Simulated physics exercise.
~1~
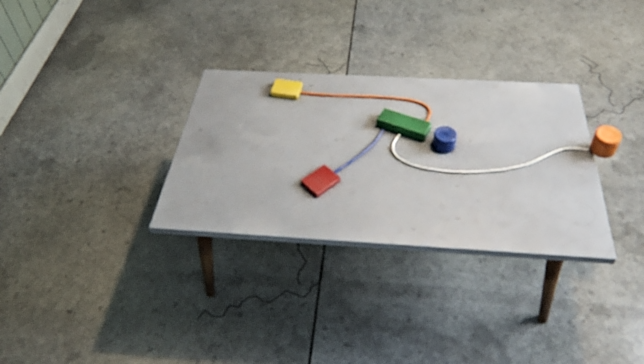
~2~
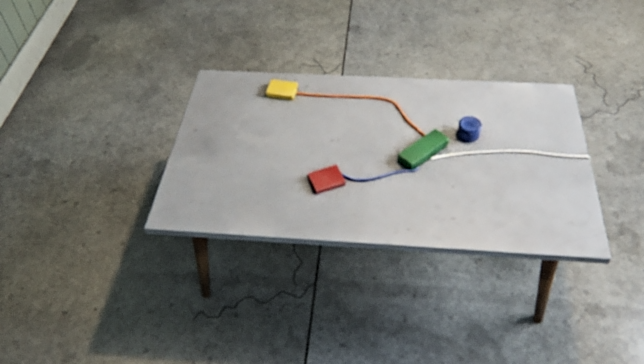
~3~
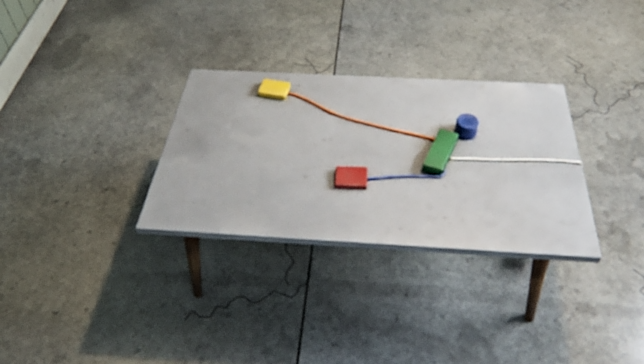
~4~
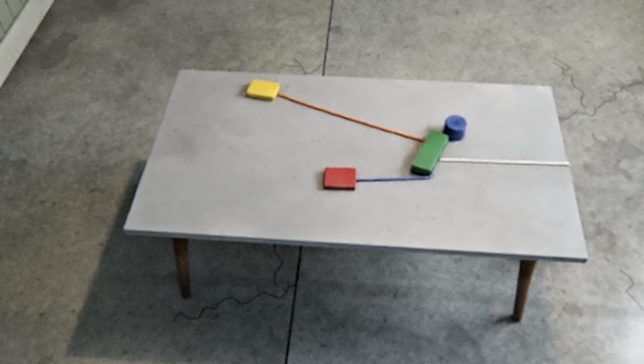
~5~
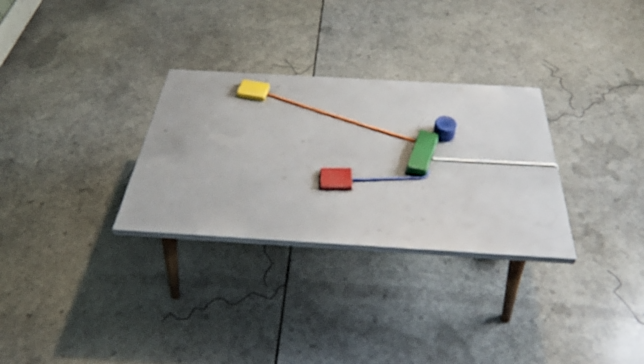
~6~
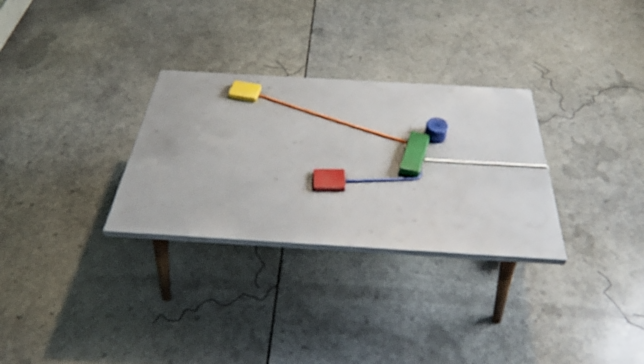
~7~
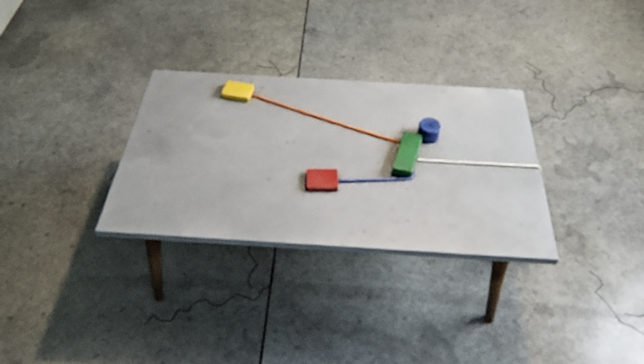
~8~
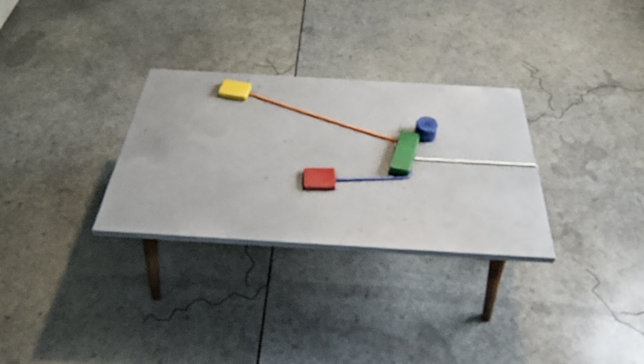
At first, a green power strip on a gray table is joined by cables to a yellow phone, a red charger and an orange speaker at the right edge, with a blue tub beside the strip. The speaker goes out of sight past that edge, and its white cable pulls straight. The green strip swings around and slides right, shifting the blue tub, while the red charger is drawn along behind on its blue cable. The orange cable straightens, but the yellow phone stays put. Everything then rests on the table as the view pans slightly right, the white cable still stretched to the edge.
